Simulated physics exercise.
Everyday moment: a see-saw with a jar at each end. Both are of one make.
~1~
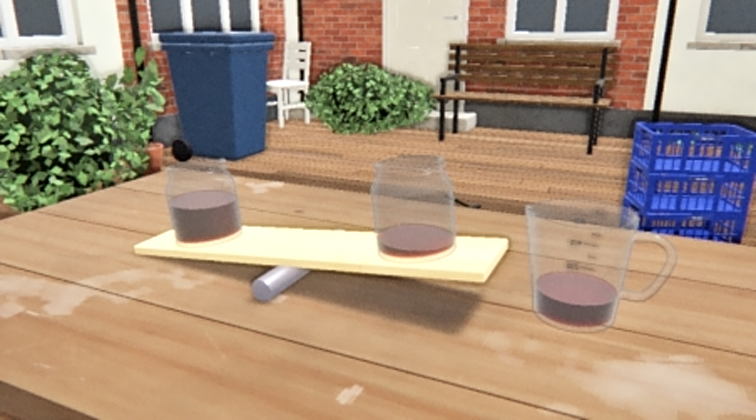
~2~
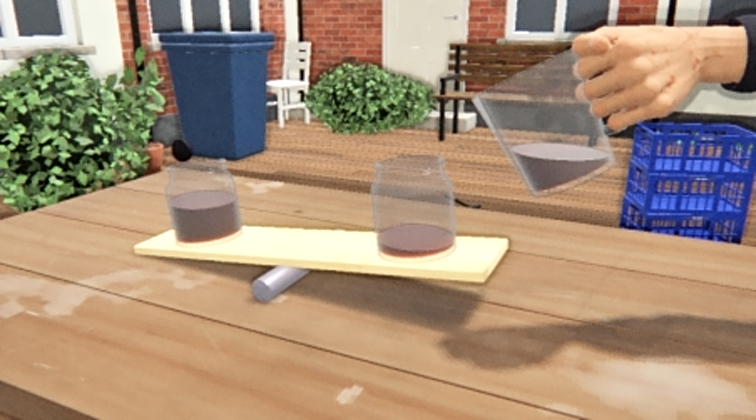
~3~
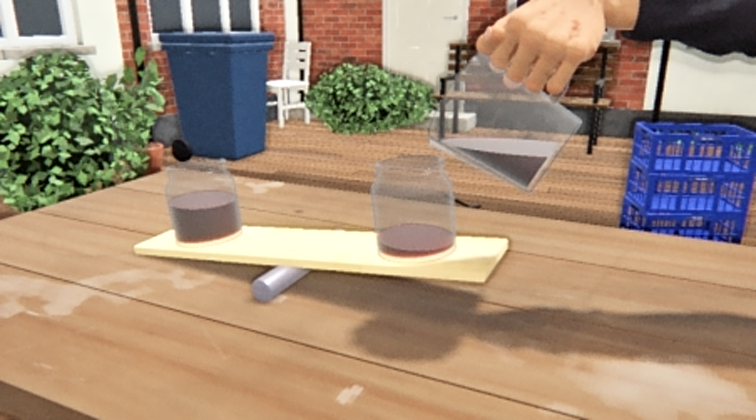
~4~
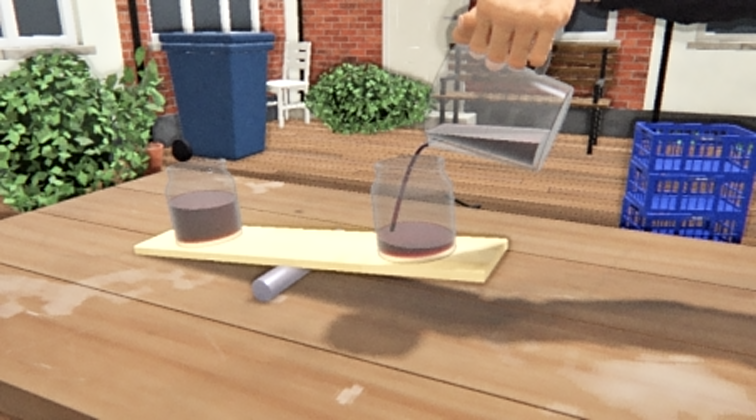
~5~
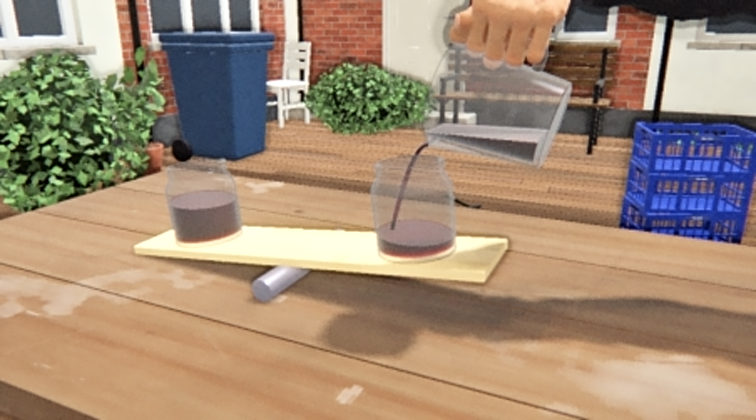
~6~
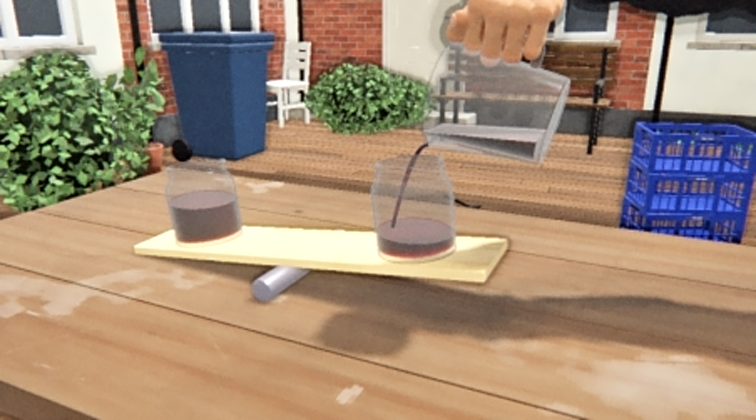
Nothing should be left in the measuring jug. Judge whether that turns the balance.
It fails to budge.
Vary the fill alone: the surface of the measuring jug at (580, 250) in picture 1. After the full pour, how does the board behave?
Outcome: It seesaws across.
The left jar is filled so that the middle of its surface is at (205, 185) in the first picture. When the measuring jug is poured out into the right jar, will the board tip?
What follows: It rests unchanged.
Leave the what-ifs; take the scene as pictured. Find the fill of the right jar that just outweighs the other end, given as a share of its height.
Filled to about 50 percent.
A moment on, the right jar is about a quarter full; the board leans as before.
Further on, the right jar is about a third full; the board leans as before.
When it is over, the right jar is about a third full; the board leans as before.
